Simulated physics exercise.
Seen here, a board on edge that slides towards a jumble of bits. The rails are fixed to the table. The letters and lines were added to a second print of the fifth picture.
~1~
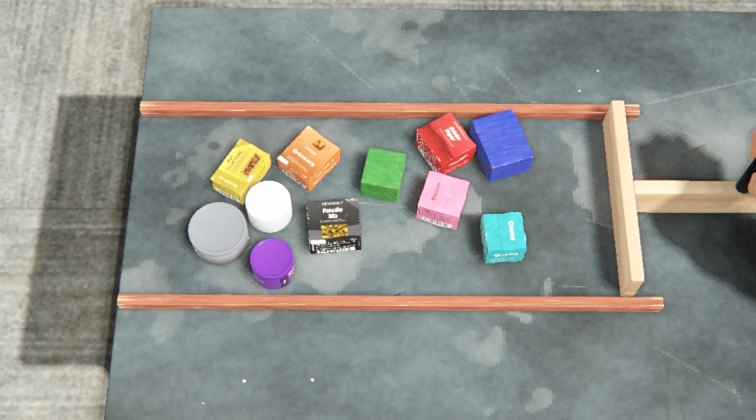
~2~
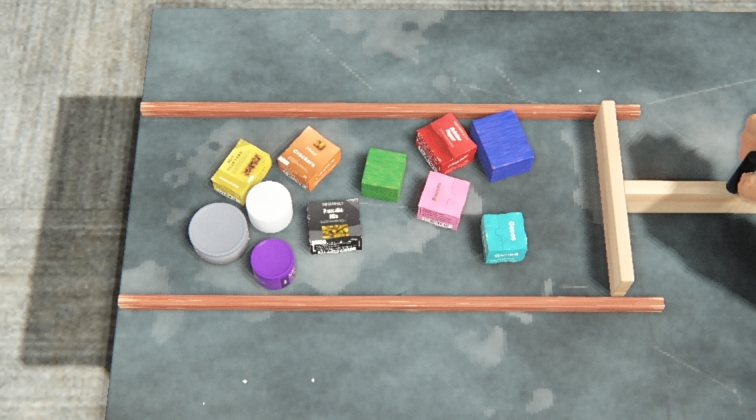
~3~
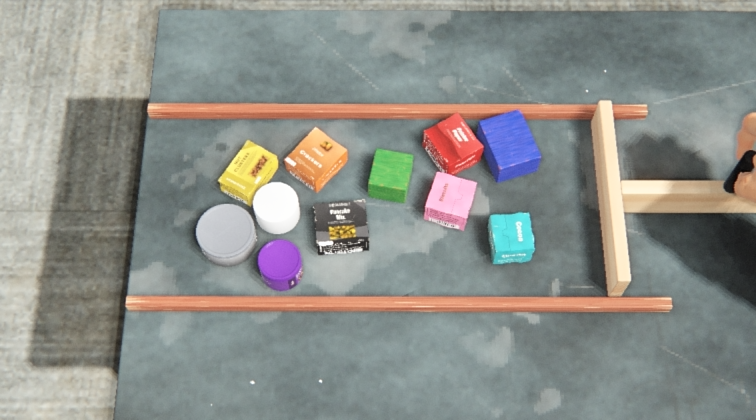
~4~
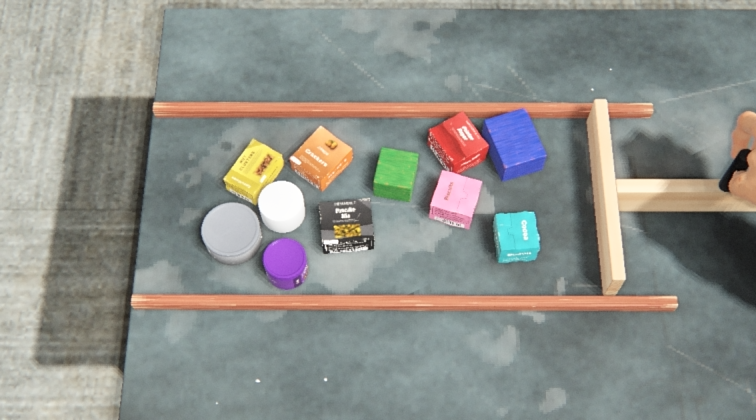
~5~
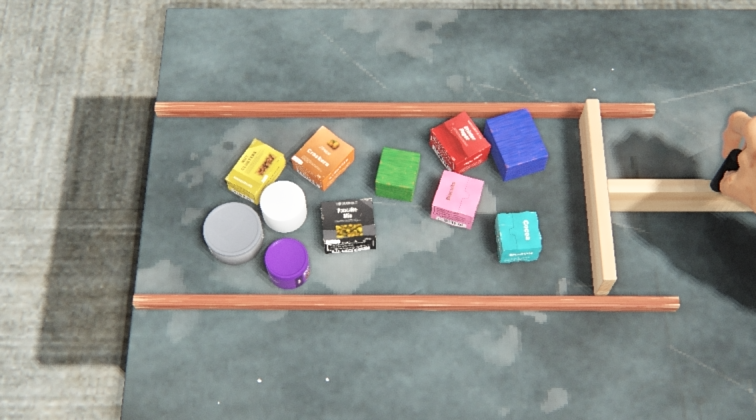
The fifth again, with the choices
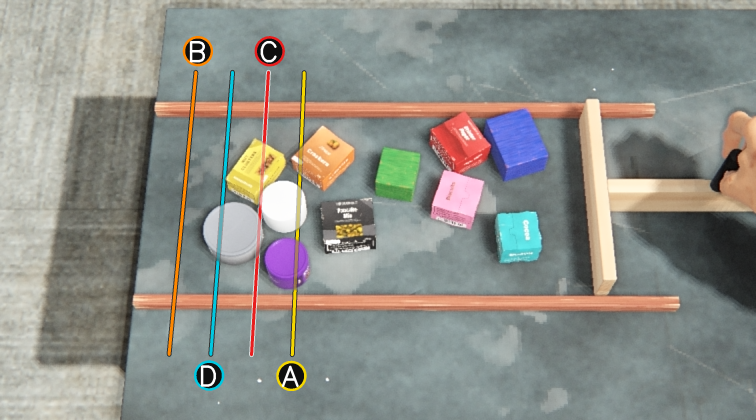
At first, a wooden board on edge stands between two rails, to the right of a jumble of colourful blocks, packets and round pots. A hand at the right then pushes the board's handle, sliding it slightly left towards the blue block, while the jumble stays undisturbed.
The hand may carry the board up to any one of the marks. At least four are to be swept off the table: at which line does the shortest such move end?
It can halt at D.
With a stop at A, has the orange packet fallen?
No.
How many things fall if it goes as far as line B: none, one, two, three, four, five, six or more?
By then, six or more.
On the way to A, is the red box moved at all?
Yes.
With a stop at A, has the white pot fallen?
No.
On the marked copy, A at (299, 205); B at (183, 204); C at (261, 204); D at (222, 204).
Taking D. A third of the way, board (465, 185); red box (389, 134); blue block (432, 138).
Two thirds of the way, board (329, 185); yellow packet (177, 169); grey jar (197, 253).
When it is over, board (222, 184); white pot over the edge; orange packet over the edge; four fallen.
As for the rest, A drops none; B drops seven, but is farther than needed; C drops only two.
